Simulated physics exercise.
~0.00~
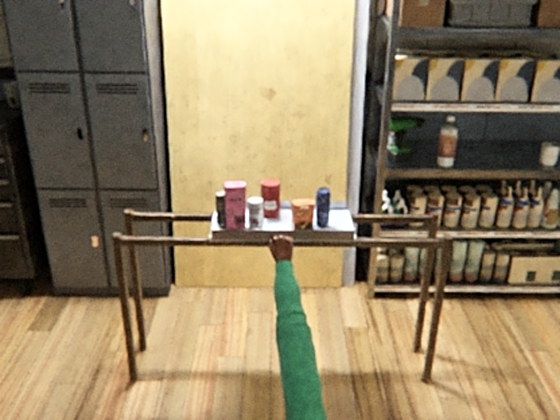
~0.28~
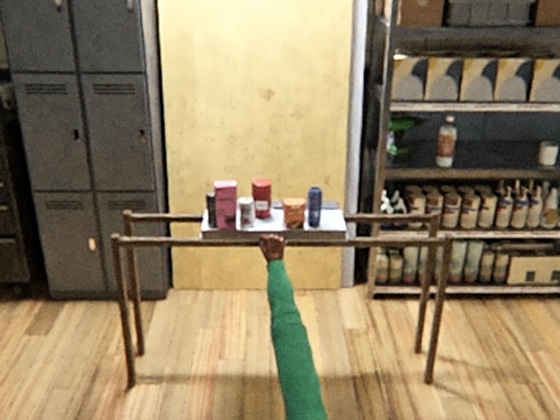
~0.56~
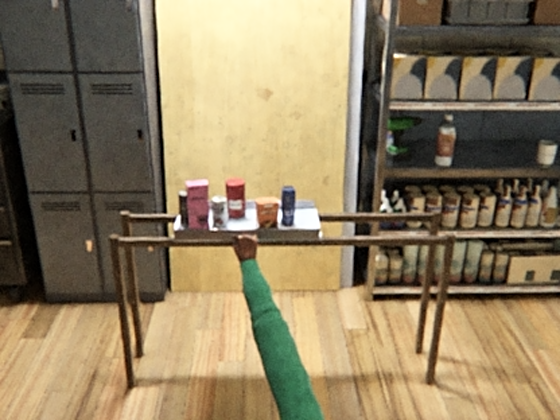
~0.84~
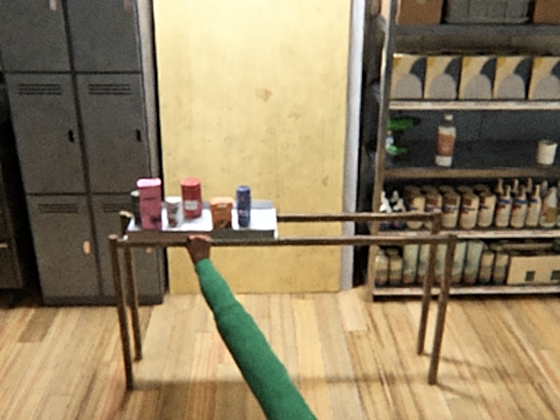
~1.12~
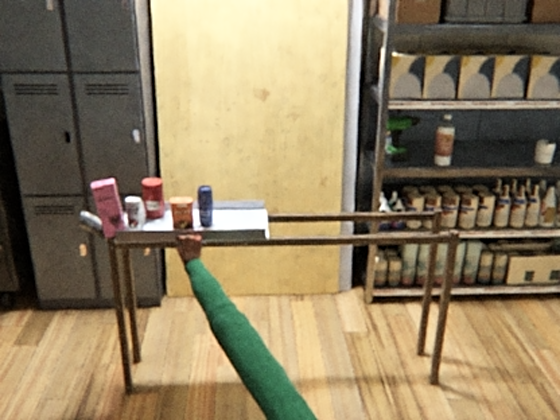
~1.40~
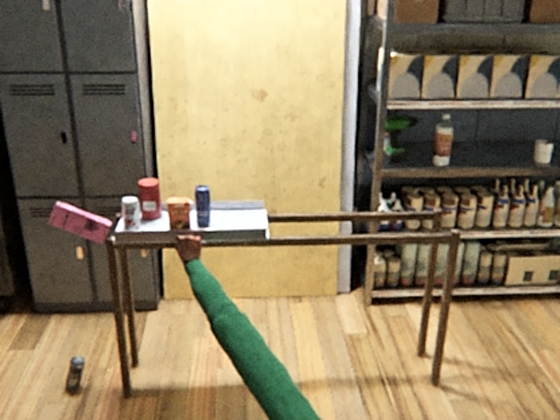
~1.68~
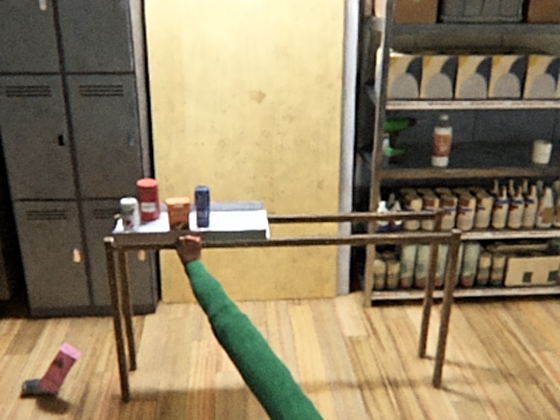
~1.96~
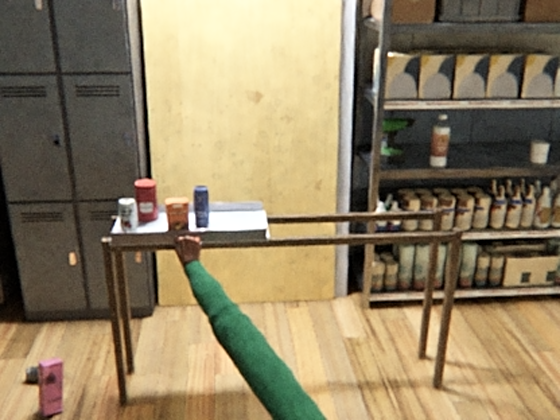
The clip opens on a white tray resting on a metal rack, holding a pink carton, a grey can, a white can, a red jar, an orange packet and a blue can. A green-sleeved arm pushes the tray leftward along the rack. At the left end the tray stops abruptly, and the grey can and pink carton tip over the open edge. The can drops to the floor first, and the carton tumbles after it. Both end on the floor at the left, while the other items remain upright on the tray.
